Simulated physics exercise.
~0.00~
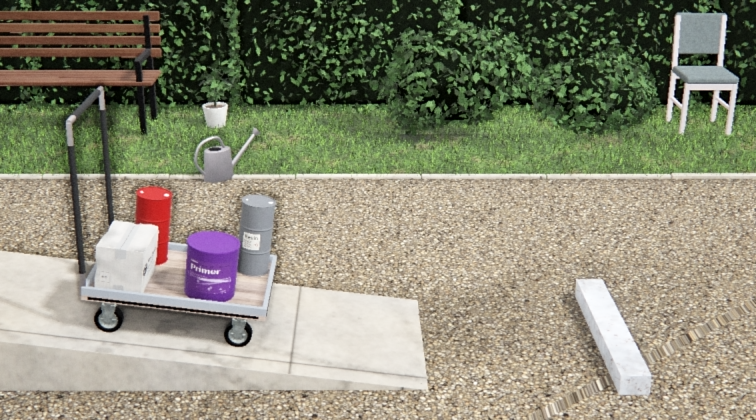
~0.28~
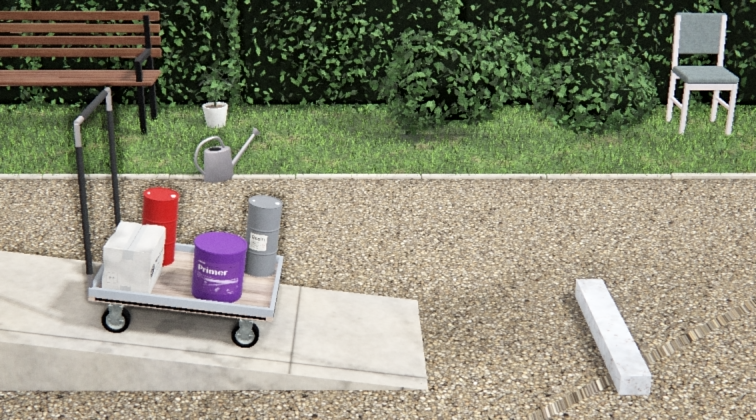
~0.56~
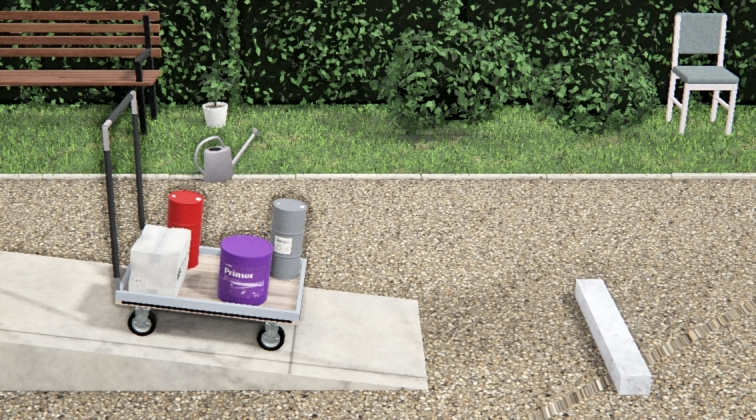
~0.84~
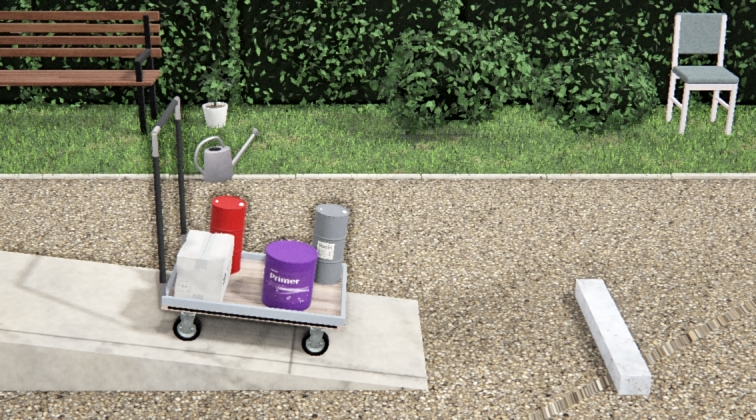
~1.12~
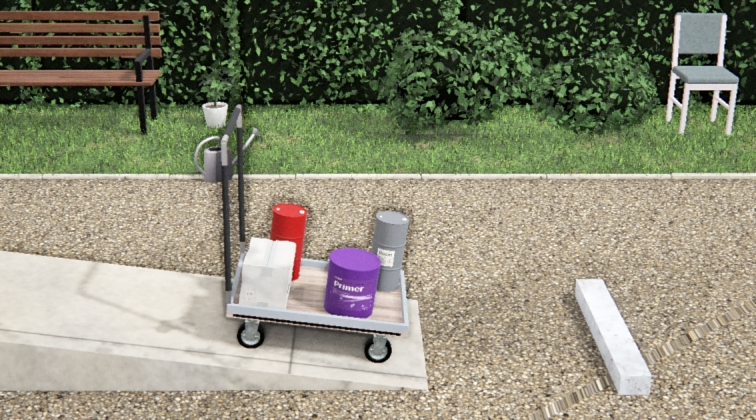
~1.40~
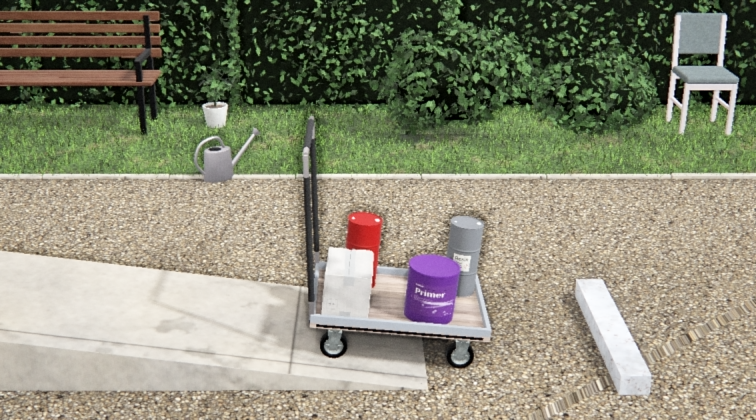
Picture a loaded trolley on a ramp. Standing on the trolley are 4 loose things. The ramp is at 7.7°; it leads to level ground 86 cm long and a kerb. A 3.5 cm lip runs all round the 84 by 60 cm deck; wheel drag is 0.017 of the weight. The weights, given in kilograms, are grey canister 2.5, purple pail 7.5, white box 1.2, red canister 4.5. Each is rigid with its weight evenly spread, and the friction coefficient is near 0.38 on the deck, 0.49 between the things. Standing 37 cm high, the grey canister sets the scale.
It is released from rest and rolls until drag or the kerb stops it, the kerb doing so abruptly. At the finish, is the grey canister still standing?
No.
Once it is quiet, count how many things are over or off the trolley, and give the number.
That makes 1.
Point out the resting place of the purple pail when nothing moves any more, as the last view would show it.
Rest position, about (592, 293) px.
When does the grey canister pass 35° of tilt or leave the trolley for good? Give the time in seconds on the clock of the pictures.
Answer: About 2.0 s.
After 1.90 s, trolley at the kerb; grey canister 22° off its base near (600, 253); white box moved 12 cm; red canister moved 12 cm.
After 2.10 s, trolley at the kerb; grey canister now off the trolley; white box moved 28 cm; red canister moved 27 cm.
In the end (4.0 s), off the trolley and tipped over, grey canister; not toppled but over 10 cm from the start, purple pail, white box and red canister. At the end, from the last picture's camera, grey canister near (662, 292).
